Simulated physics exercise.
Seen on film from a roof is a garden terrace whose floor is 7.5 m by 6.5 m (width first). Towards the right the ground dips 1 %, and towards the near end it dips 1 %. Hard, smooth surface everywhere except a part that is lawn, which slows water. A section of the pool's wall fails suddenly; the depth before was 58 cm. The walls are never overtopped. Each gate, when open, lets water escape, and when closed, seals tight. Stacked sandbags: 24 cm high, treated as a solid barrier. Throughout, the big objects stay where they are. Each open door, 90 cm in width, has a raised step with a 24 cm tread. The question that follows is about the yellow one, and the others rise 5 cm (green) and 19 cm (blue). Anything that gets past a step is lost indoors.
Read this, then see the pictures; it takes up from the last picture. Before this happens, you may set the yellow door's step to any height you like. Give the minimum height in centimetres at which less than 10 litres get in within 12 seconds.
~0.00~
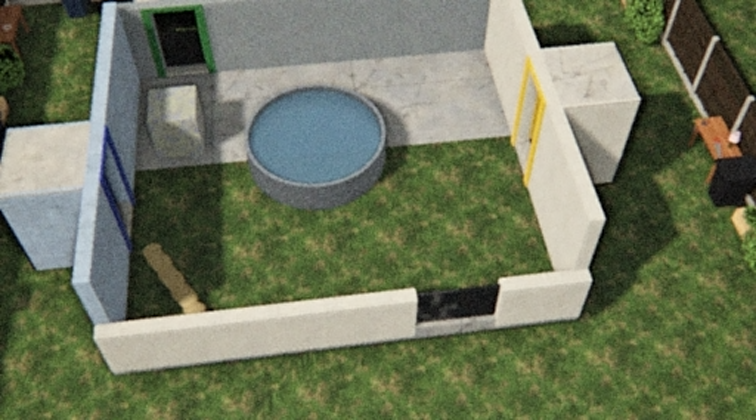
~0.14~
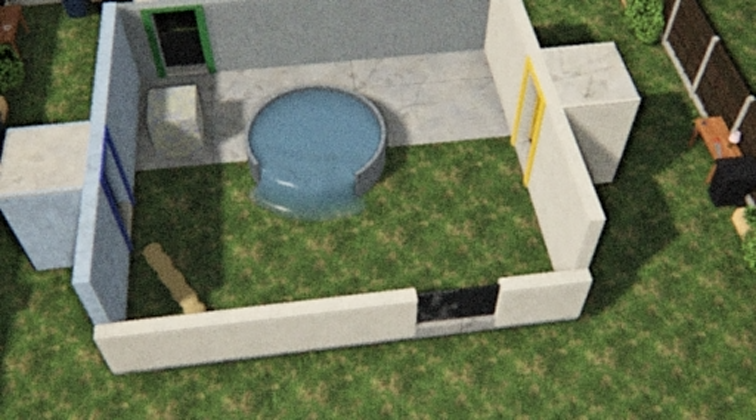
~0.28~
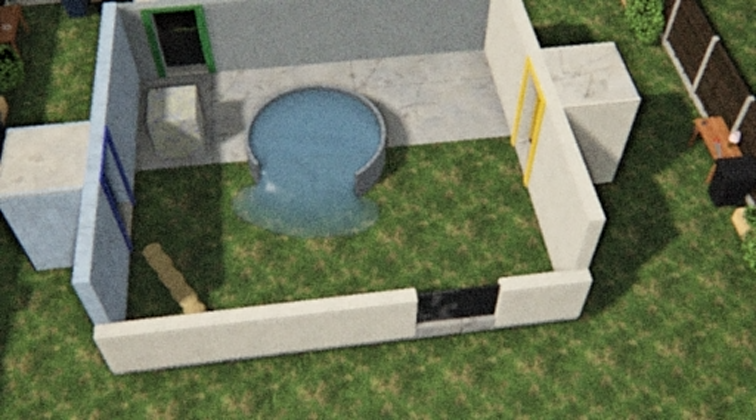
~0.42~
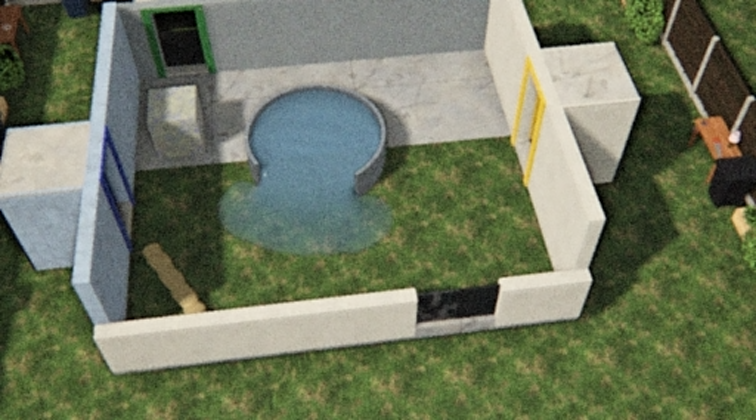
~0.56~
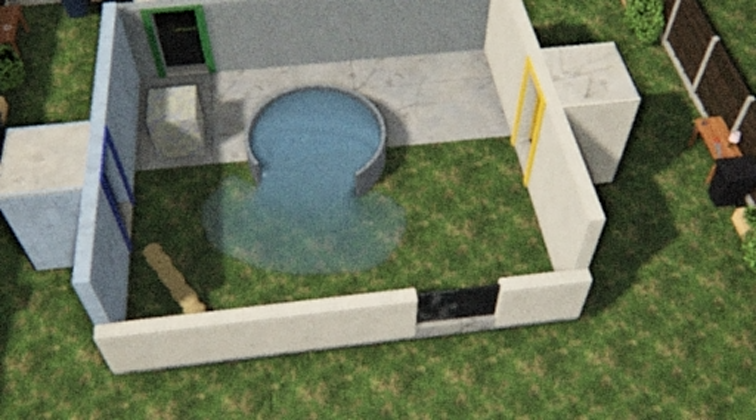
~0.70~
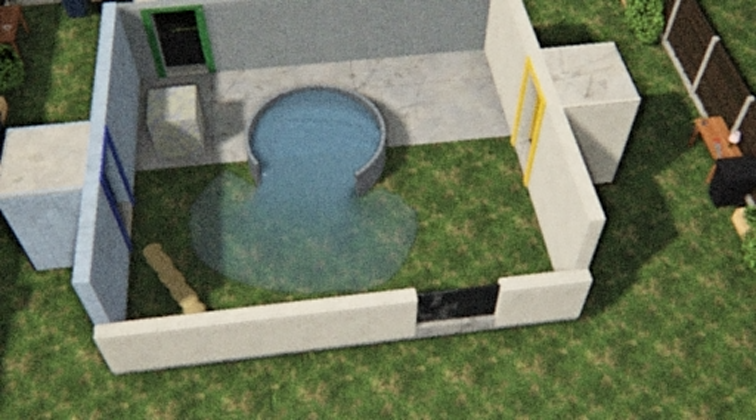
7.5 cm.
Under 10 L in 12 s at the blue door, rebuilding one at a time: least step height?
Roughly 7.5 cm at blue.
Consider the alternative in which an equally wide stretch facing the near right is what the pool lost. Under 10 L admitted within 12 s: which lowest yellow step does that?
Close to 13.5 cm at the least.
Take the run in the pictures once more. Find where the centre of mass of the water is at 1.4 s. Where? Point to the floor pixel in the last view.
The water is centred around (311, 190) in the last picture's pixels.
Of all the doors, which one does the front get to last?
Last comes the green one.
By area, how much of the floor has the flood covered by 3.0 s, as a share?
Close to 40 per cent is wet.
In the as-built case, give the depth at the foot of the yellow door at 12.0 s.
The depth there is around 8.5 cm.
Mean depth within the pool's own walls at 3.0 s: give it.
The mean depth is about 20 cm.
After 1.4 s water covers 30 % of the floor, deepest (26 cm) near (298, 210); it has not reached the yellow door.
After 3.0 s water covers 40 % of the floor, deepest (28 cm) near (234, 336); it has not reached the yellow door.
After 12.0 s water covers 100 % of the floor, deepest (14 cm) near (558, 299); 9 cm at the yellow door, 0 litres in over its 23 cm step.
At the yellow door as built, the water arrived by 5.2 s and peaked near 10 cm at 7.8 s.
Run again over the same 12 s with other heights there, 24 litres in over 6 cm, 0 litres over 9.5 cm. The limit of 10 litres is kept from about 7.5 cm up.
